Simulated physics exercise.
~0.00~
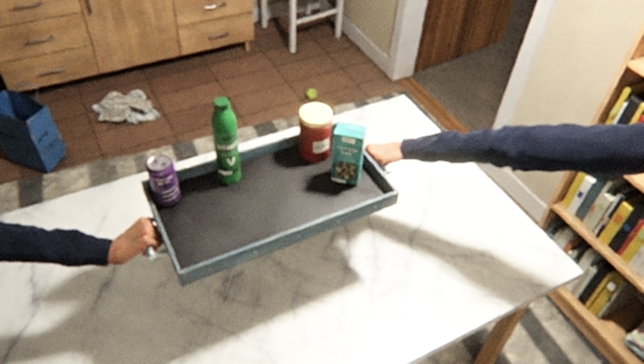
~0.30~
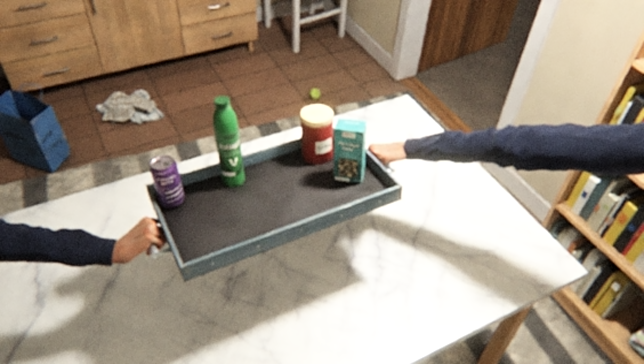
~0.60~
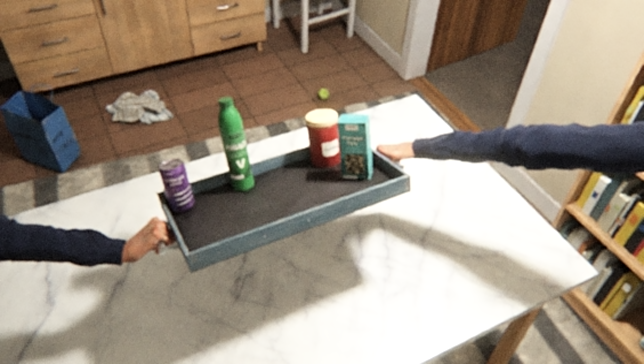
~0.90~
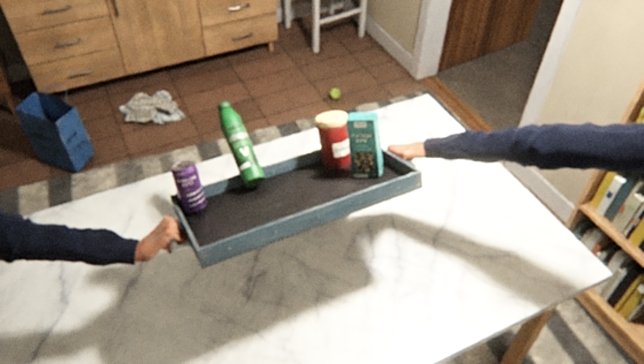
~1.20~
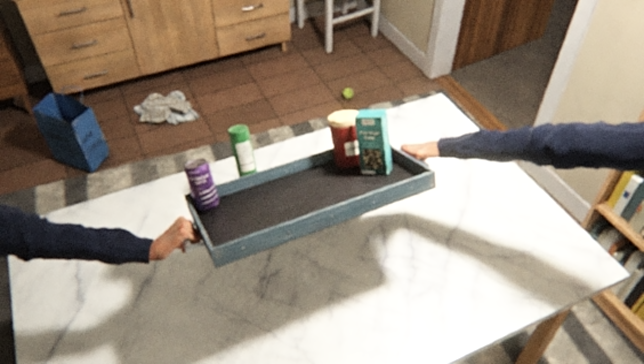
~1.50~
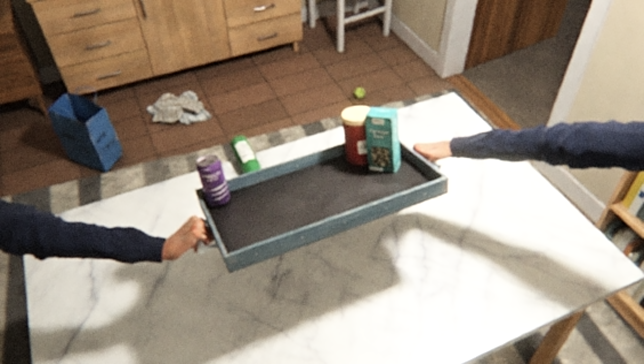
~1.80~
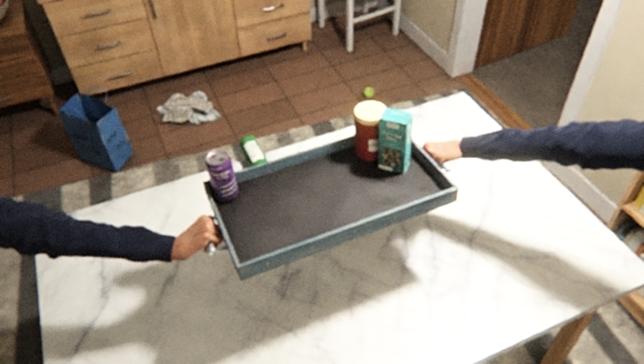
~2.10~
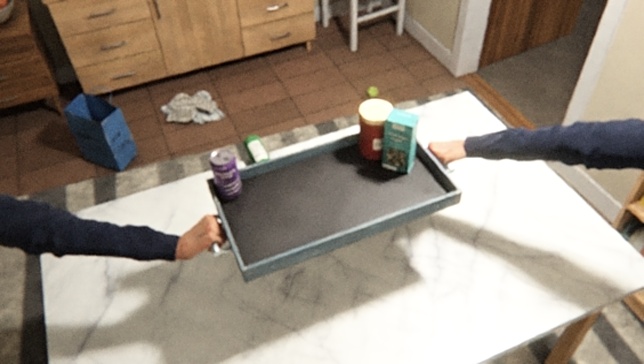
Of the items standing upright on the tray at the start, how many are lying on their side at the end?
One item is lying on its side at the end, the green bottle, which has gone over the far edge of the tray.
